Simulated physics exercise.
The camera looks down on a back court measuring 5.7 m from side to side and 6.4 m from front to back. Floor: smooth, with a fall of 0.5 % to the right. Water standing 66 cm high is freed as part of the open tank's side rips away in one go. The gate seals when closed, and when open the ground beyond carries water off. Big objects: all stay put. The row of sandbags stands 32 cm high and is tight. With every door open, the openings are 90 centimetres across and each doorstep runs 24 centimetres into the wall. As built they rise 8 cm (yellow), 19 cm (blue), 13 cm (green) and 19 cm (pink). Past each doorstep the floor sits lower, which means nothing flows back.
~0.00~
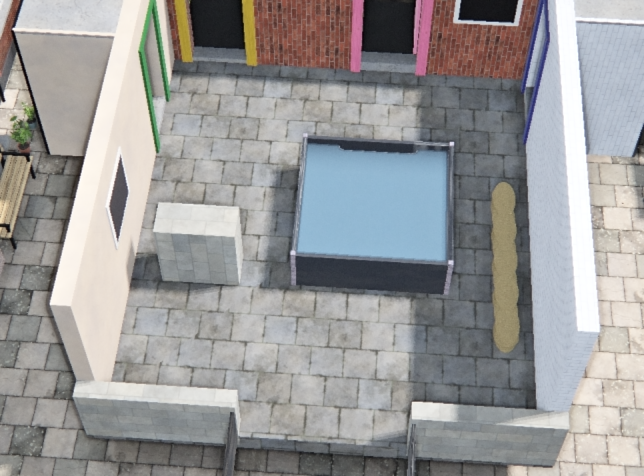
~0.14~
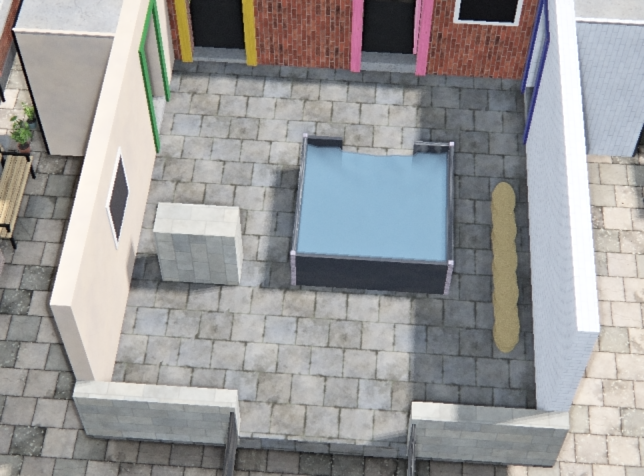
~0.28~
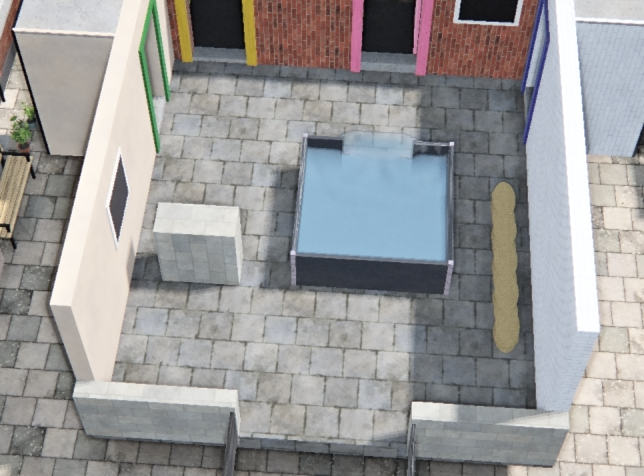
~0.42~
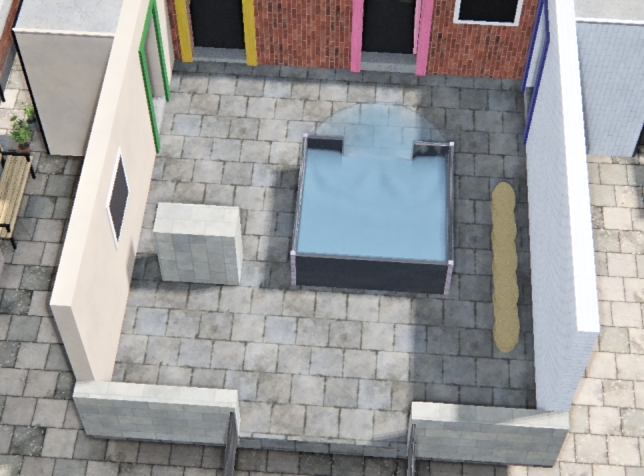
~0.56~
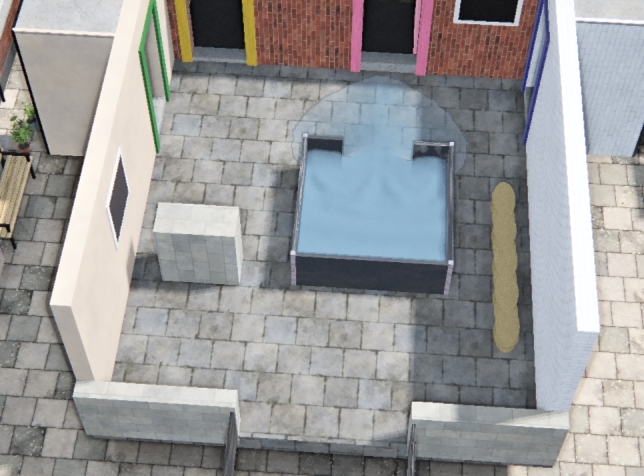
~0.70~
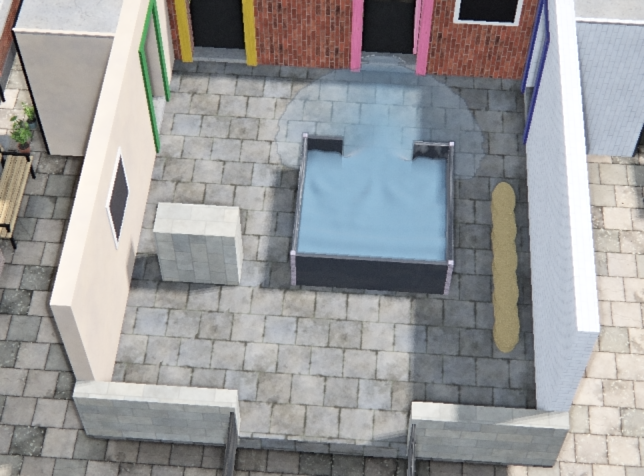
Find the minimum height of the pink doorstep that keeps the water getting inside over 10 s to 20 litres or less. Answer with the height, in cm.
Roughly 32 cm.
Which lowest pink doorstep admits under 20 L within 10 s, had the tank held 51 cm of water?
Roughly 24 centimetres.
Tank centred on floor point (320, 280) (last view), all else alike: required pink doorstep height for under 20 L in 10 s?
About 22 cm.
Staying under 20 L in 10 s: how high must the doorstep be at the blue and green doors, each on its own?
Roughly 22 cm for the blue door and roughly 10.0 cm for the green door.
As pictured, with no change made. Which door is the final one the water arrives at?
That would be the green door.
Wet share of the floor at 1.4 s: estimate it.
Wet: Close to 20 %.
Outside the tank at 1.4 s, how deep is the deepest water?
Around 35 centimetres.
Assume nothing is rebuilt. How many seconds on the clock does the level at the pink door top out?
1.2 s.
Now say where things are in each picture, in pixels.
Still water, 66 cm deep, in the open tank at (375, 201); the pink door at (391, 27) is dry, in the first frame.
The front is at a hidden place, 0.3 m from the gap on the far side; 0.2 m2 of floor is wet, 66 cm left at the back, in the second frame.
The front is at (350, 136), 0.7 m from the gap on the far side; 0.9 m2 of floor is wet, 66 cm left at the back, in the third frame.
Water pours out on the far side and has run 1.4 m, to (375, 105); about 7 cm deep outside, 66 cm at the back, in the fourth frame.
The front is at (372, 80), 1.9 m from the gap on the far side; 3.4 m2 of floor is wet, 64 cm left at the back, in the fifth frame.
The gap is on the far side, the front 2.2 m out at (377, 59); the back of the open tank holds 56 cm; water is at the pink door at (391, 27), in the sixth frame.
After 1.4 s water covers 20 % of the floor; 36 cm at the pink door, 55 litres in over its 19 cm doorstep.
After 3.0 s water covers 35 % of the floor, deepest (30 cm) near (517, 83); 26 cm at the pink door, 168 litres in over its 19 cm doorstep.
After 10.0 s water covers 95 % of the floor, deepest (13 cm) near (530, 439); 10 cm at the pink door, 186 litres in over its 19 cm doorstep.
At the pink door as built, the water arrived by 0.7 s and peaked near 37 cm at 1.2 s.
With a doorstep of 29 cm, 44 litres would have come in within the 10 s; with 39 cm, 0 litres. So under 20 litres takes about 32 cm.
